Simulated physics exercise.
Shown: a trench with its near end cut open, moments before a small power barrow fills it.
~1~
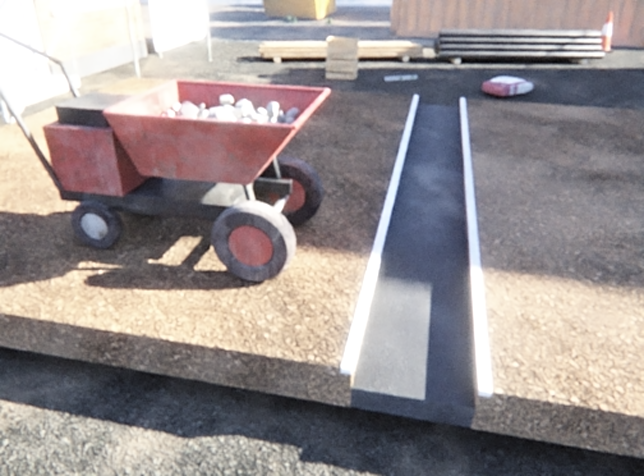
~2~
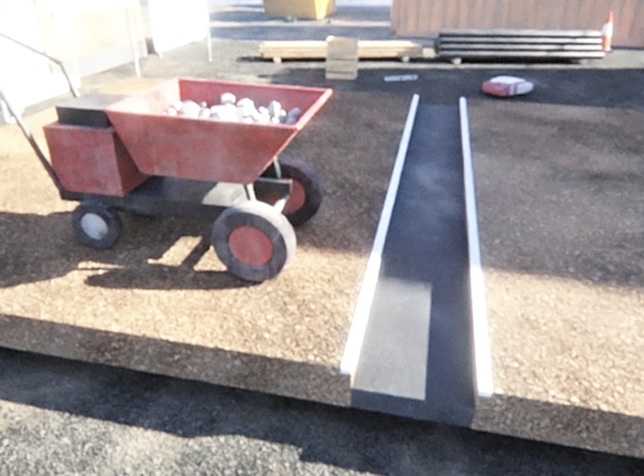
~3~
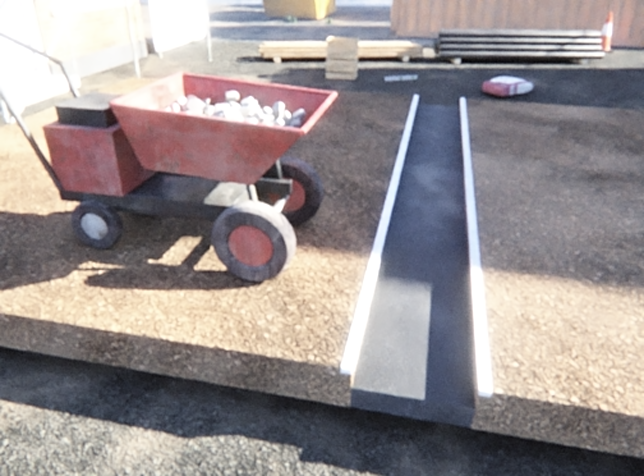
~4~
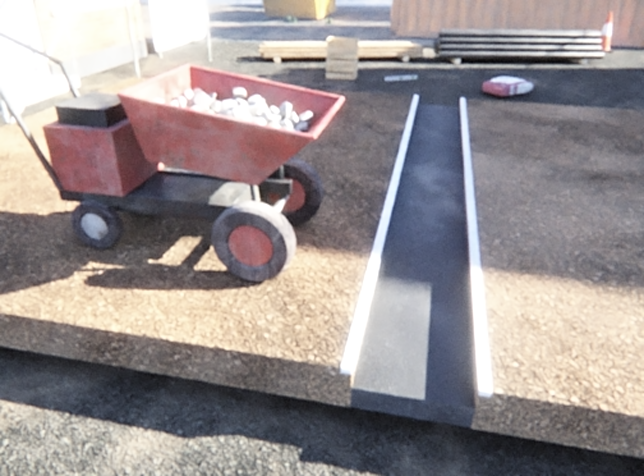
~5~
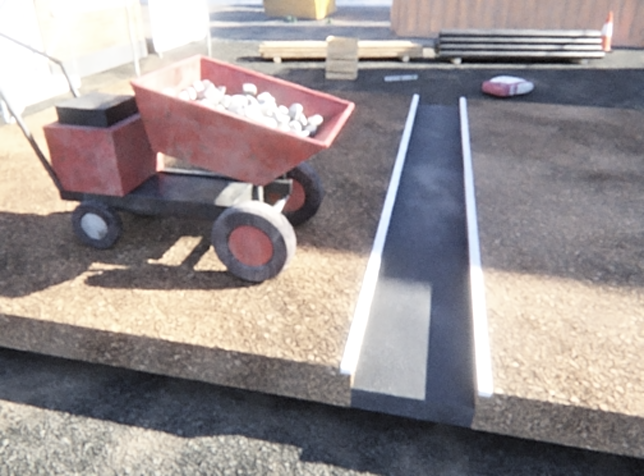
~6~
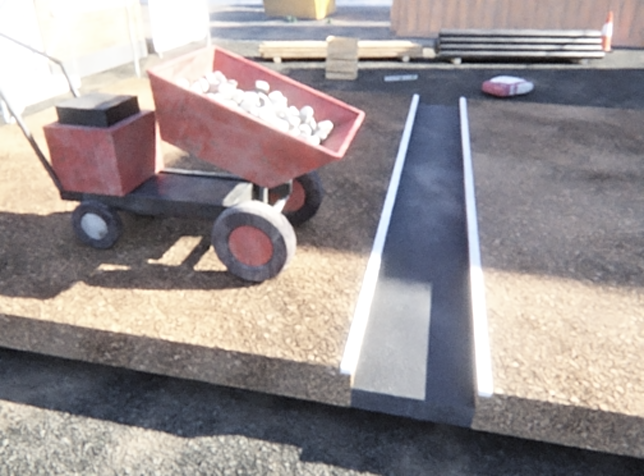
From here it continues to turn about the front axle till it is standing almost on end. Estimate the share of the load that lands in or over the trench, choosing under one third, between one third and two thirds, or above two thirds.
The share is above two thirds.
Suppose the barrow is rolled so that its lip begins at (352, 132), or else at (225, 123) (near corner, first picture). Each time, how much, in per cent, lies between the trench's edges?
About 50 per cent, then about 50 per cent.
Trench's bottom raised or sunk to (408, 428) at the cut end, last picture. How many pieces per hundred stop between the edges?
About 100 %.
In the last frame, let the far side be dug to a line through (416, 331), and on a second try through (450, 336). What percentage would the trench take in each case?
First try: About 30 %; second try: About 70 %.
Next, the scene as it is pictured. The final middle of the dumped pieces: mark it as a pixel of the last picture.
Once it all stops, the middle lies near (427, 275).
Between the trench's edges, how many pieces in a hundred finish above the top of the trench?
Estimate: Near 30 per cent.
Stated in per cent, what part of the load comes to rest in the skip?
Roughly 15 per cent.
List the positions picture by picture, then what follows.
The first picture shows lip of the skip at (293, 128), level; top of the load at (223, 123), broken stones; first edge of the trench at (358, 323); far edge at (482, 340), the trench over half as wide as the skip, and shallow for its width.
The second picture shows lip of the skip at (295, 129), level; top of the load at (225, 123).
The third picture shows lip of the skip at (302, 132), tipped barely; top of the load at (220, 118).
The fourth picture shows lip of the skip at (312, 138), tipped a little; top of the load at (227, 115).
The fifth picture shows lip of the skip at (324, 146), tipped a little; top of the load at (201, 108).
The sixth picture shows lip of the skip at (337, 157), tipped clearly; top of the load at (213, 102); first edge of the trench at (358, 323); far edge at (482, 340).
Soon after the last picture, skip tipped steeply; all in the skip.
A little later, skip tipped right over; most in the skip; about a quarter in or heaped over the trench.
Later still, skip tipped right over; about a quarter in the skip; most in or heaped over the trench; a small part beyond it.
By the end, skip tipped right over; a small part in the skip; most in or heaped over the trench; a small part beyond it.
